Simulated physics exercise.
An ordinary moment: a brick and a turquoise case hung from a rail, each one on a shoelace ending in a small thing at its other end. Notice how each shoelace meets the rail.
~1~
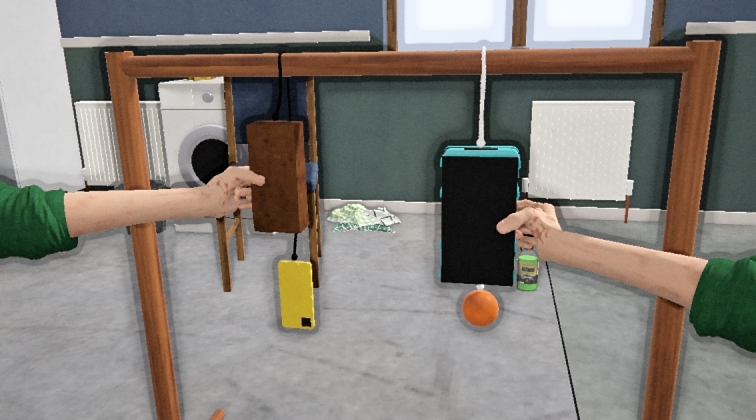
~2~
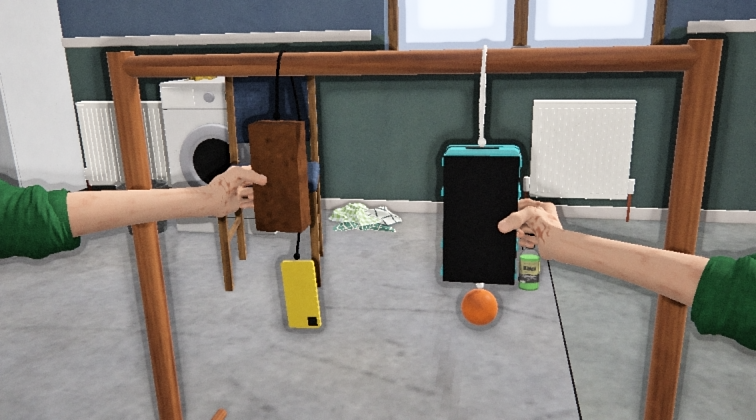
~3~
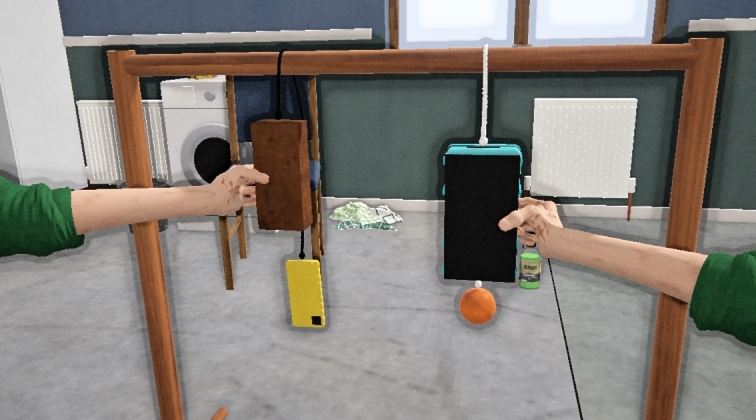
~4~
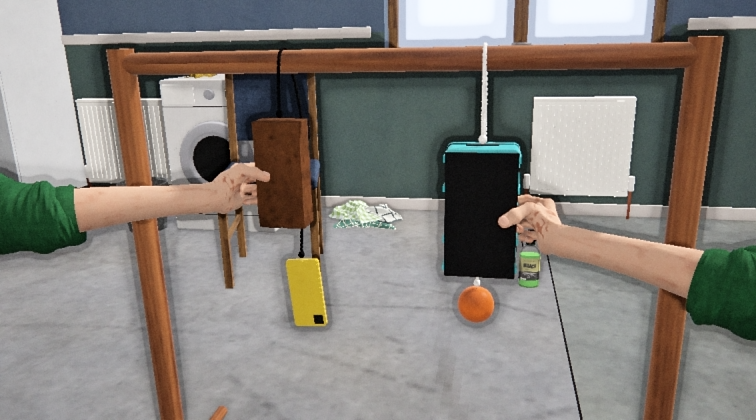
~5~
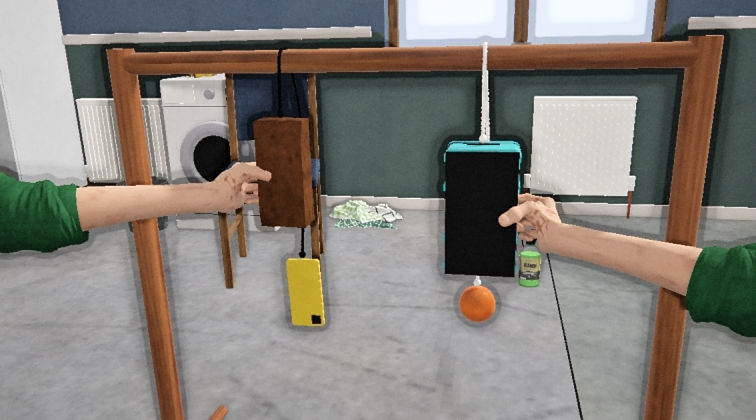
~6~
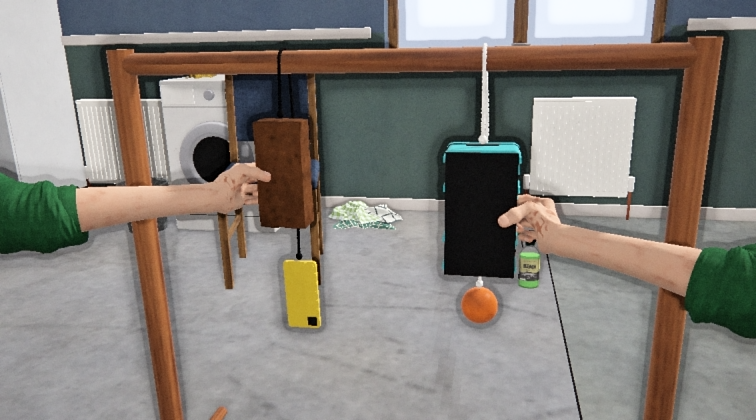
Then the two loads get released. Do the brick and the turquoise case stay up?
The brick comes down; the turquoise case comes down.
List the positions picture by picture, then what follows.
The first picture shows brick (278, 177); turquoise case (479, 215); left phone (296, 295); right orange (480, 309).
The second picture shows brick (280, 176); turquoise case (481, 214).
The third picture shows brick (282, 176); turquoise case (481, 212).
The fourth picture shows brick (283, 174); turquoise case (481, 209).
The fifth picture shows brick (285, 173); turquoise case (481, 208).
The sixth picture shows brick (284, 173); turquoise case (481, 209); left shoelace only laid over the rail; right shoelace only laid over the rail.
Then, 0.68 s later than the last view, brick on the floor; turquoise case on the floor.
Finally, brick on the floor; turquoise case on the floor. The brick runs down to the floor and the turquoise case drops.
